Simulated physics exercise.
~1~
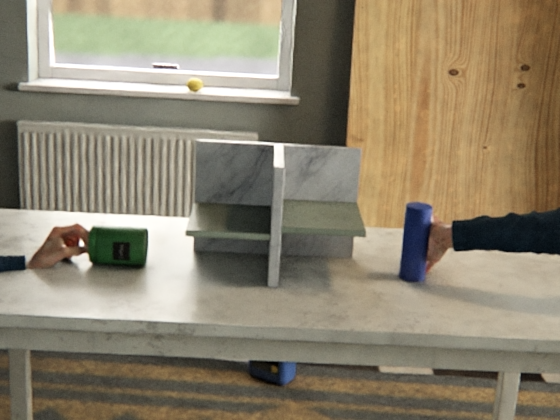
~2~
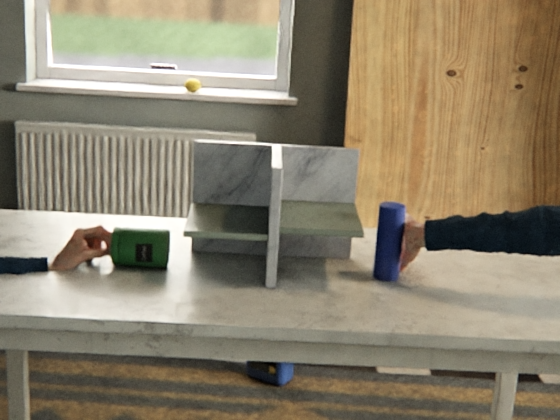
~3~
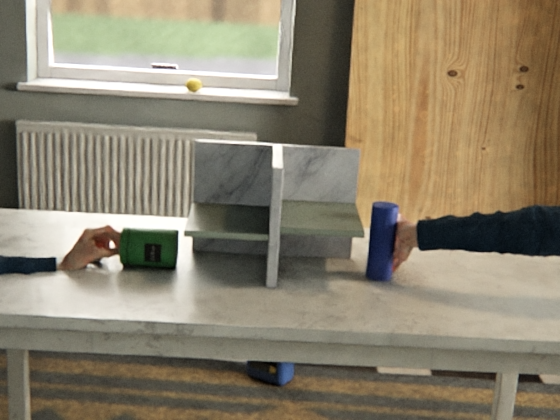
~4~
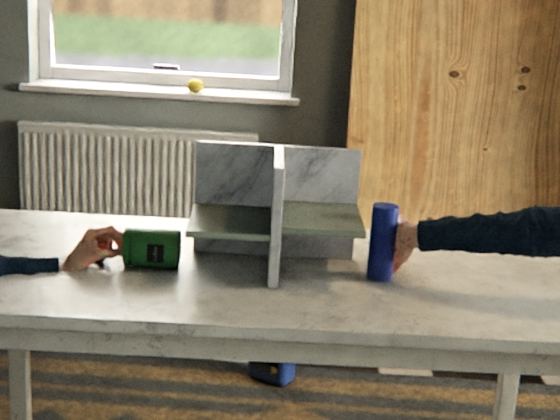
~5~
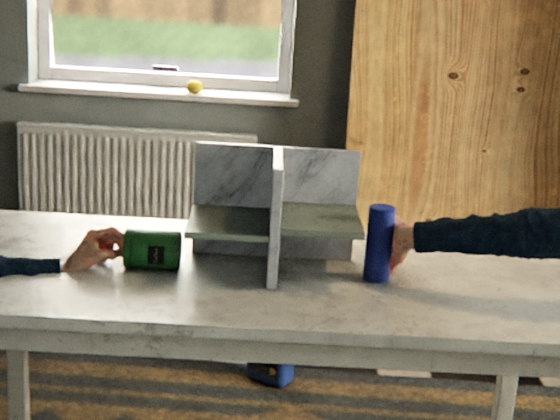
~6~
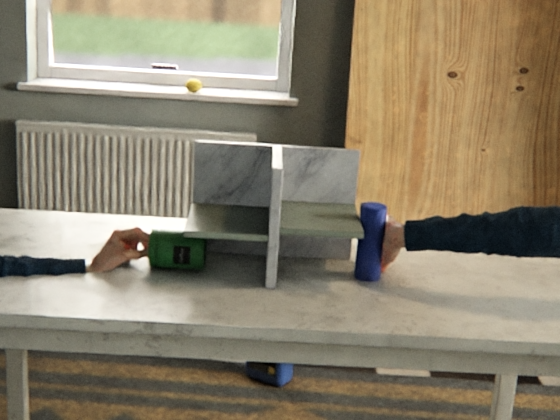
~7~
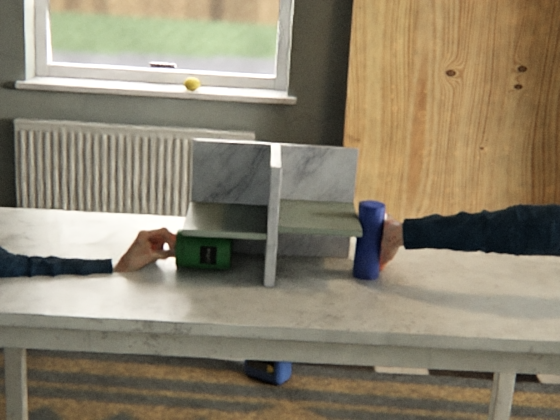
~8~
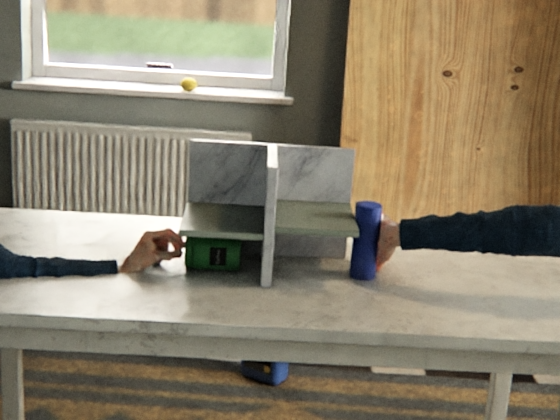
Two hands slid a green jar on its side and an upright blue cylinder toward a marble shelf from opposite ends of a table; the jar slipped under the left ledge, while the too-tall cylinder stopped against the right edge.
